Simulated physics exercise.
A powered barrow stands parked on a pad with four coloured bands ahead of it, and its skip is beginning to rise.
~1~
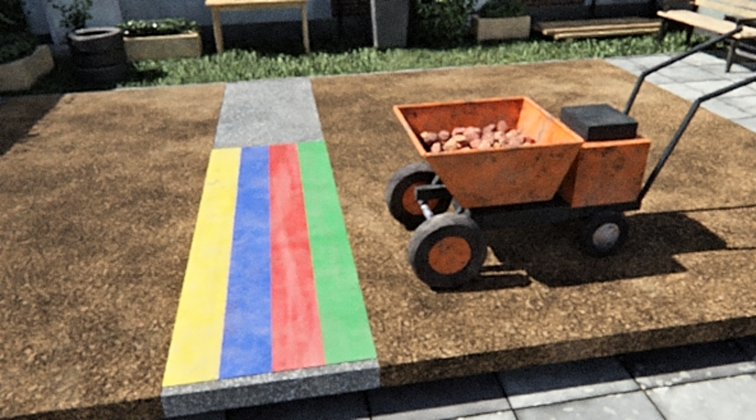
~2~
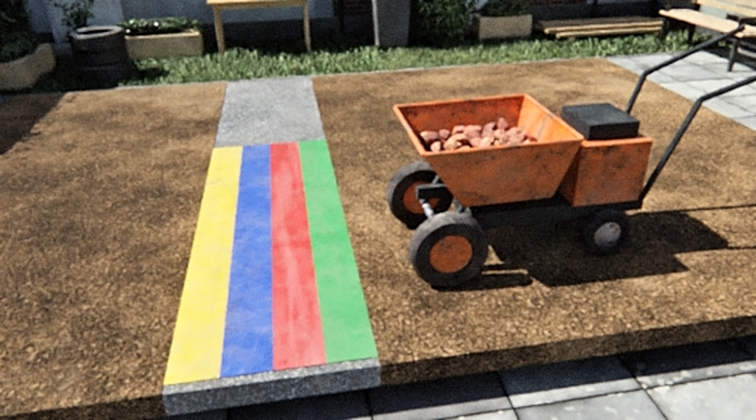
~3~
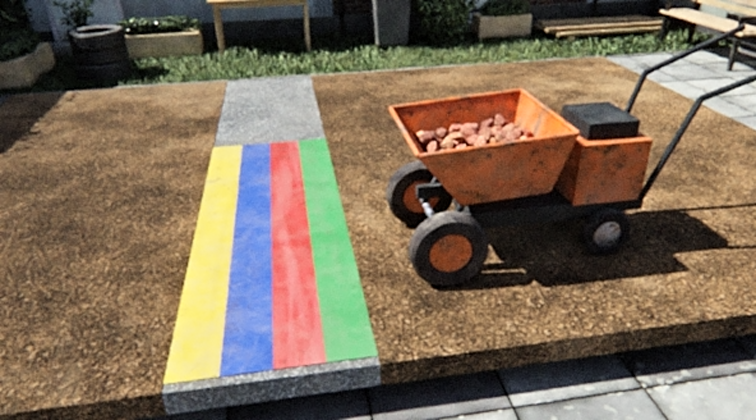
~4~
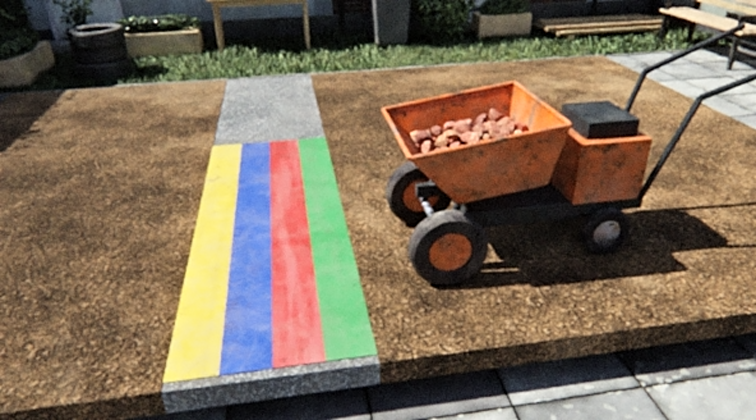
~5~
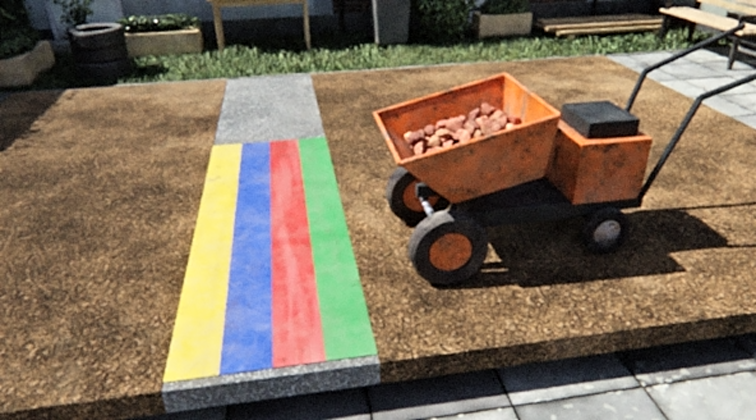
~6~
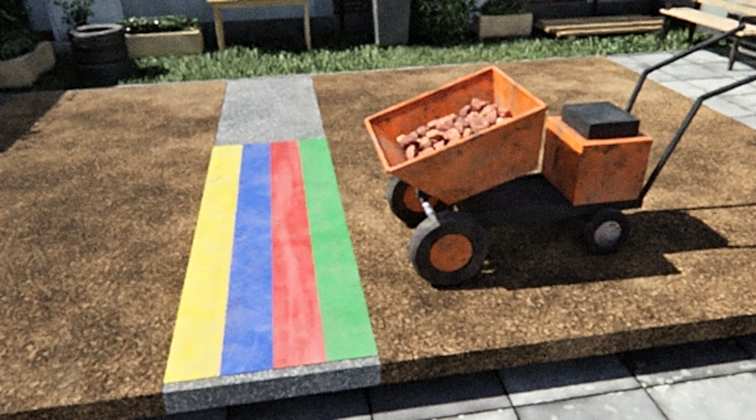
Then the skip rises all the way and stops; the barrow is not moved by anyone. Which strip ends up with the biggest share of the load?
The red strip.
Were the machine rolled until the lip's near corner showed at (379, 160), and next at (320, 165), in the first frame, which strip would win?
On the first try it comes out as that blue strip, and on the second as the yellow strip.
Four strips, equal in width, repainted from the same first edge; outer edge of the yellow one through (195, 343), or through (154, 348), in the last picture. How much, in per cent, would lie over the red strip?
The first painting gives around 30 per cent, the second around 40 per cent.
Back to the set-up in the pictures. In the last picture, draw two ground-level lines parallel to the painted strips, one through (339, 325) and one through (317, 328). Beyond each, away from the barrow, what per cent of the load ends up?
Near 80 % and 60 %.
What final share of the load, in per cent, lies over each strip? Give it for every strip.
The green strip gets close to 20, the red strip close to 40, the blue strip close to 15 and the yellow strip close to 5.
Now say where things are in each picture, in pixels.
In the first frame, lip of the skip at (425, 156), level; top of the load at (490, 141), lumps of rubble; green strip at (344, 323); red strip at (296, 329); blue strip at (247, 335); yellow strip at (197, 341).
In the second frame, lip of the skip at (424, 155), level; top of the load at (497, 150).
In the third frame, lip of the skip at (419, 157), tipped barely; top of the load at (495, 142).
In the fourth frame, lip of the skip at (410, 159), tipped a little; top of the load at (495, 137).
In the fifth frame, lip of the skip at (400, 164), tipped a little; top of the load at (489, 125).
In the sixth frame, lip of the skip at (389, 172), tipped clearly; top of the load at (491, 130); green strip at (345, 320); red strip at (297, 326); blue strip at (248, 332); yellow strip at (198, 338).
Soon, skip tipped steeply; all in the skip.
A while on, skip tipped right over; most in the skip; a stray few over the green strip; a small part over the red strip; a stray few over the blue strip.
Towards the end, skip tipped right over; about a quarter in the skip; a small part over the green strip; about a third over the red strip; a small part over the blue strip; a small part over the yellow strip; a stray few off the paint.
Finally, skip tipped right over; about a quarter in the skip; about a quarter over the green strip; about a third over the red strip; about a quarter over the blue strip; a small part over the yellow strip; a stray few off the paint.
